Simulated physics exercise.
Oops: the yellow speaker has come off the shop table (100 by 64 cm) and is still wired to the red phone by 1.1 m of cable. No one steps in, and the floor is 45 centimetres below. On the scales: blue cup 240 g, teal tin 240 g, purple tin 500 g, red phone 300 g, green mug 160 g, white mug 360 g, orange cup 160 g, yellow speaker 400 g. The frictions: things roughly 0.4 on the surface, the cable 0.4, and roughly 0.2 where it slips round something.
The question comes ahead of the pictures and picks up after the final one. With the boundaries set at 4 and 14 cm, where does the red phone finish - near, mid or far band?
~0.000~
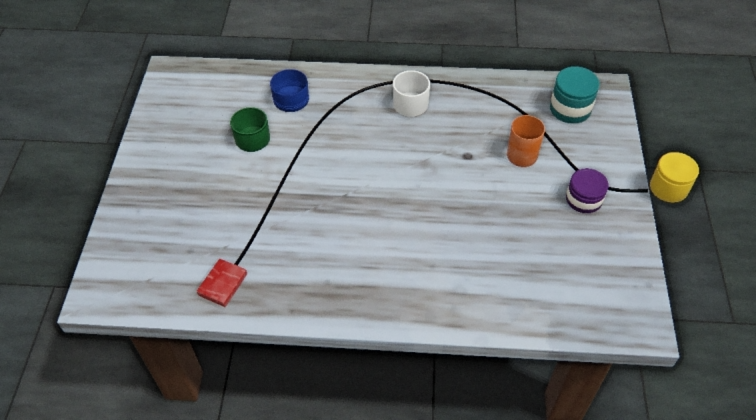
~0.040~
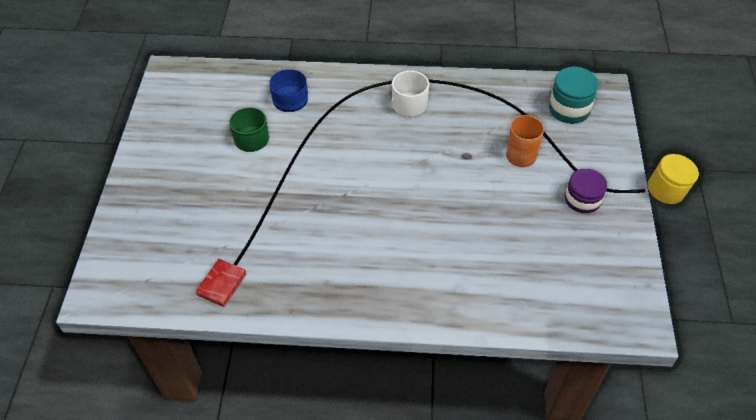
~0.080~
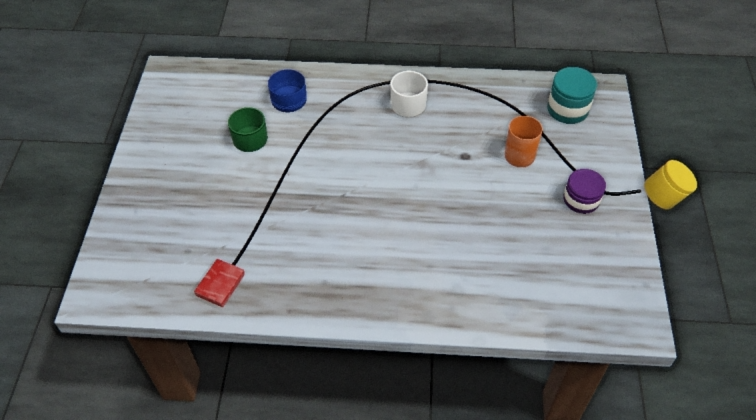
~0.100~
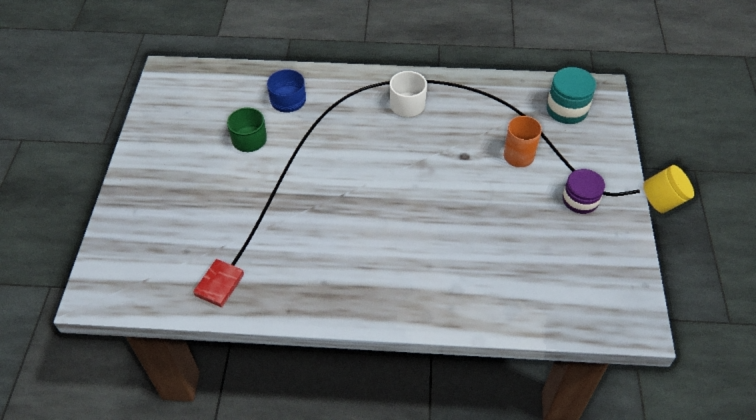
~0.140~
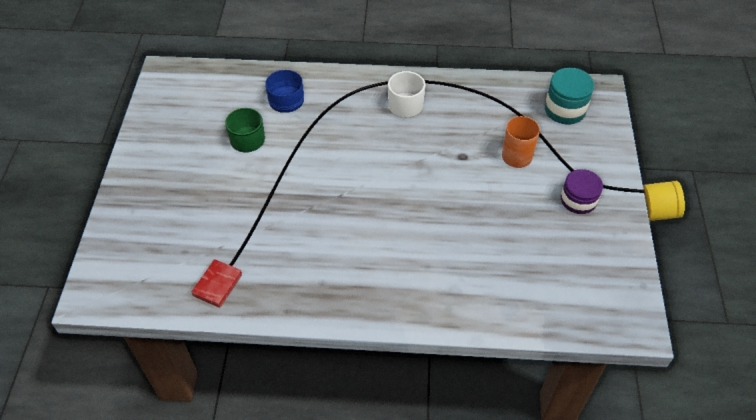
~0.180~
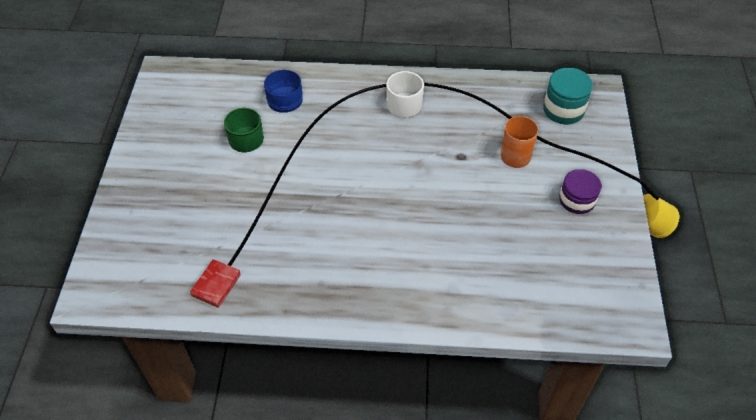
The red phone finishes in the mid band.
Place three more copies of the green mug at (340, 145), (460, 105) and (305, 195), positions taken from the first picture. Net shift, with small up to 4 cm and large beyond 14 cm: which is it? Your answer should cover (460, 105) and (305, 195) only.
Result, in order: Medium / minor.
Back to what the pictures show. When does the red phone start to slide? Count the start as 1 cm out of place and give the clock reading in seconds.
Red phone at 0.30 s on the clock.
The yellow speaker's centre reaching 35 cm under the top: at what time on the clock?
That comes at 0.48 seconds.
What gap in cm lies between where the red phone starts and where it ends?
For the red phone, I'd say close to 8 cm.
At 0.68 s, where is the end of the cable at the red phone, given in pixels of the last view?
Close to (271, 239) in the last picture.
After 0.4 s, the cable's tail end at (253, 251); red phone 5 cm off its start, yellow speaker over the edge, white mug 9 cm off its start.
After 0.7 s, the cable's tail end at (271, 239); red phone 9 cm off its start, yellow speaker over the edge, white mug 15 cm off its start.
After 0.9 s, the cable's tail end at (271, 239); red phone 8 cm off its start at (253, 249), yellow speaker over the edge, white mug 15 cm off its start at (436, 137).
After 1.2 s, the cable's tail end at (271, 239); red phone 8 cm off its start, yellow speaker over the edge, white mug 15 cm off its start.
After 2.4 s, the cable's tail end at (271, 239); red phone 8 cm off its start at (253, 249), yellow speaker over the edge, white mug 15 cm off its start at (436, 137).
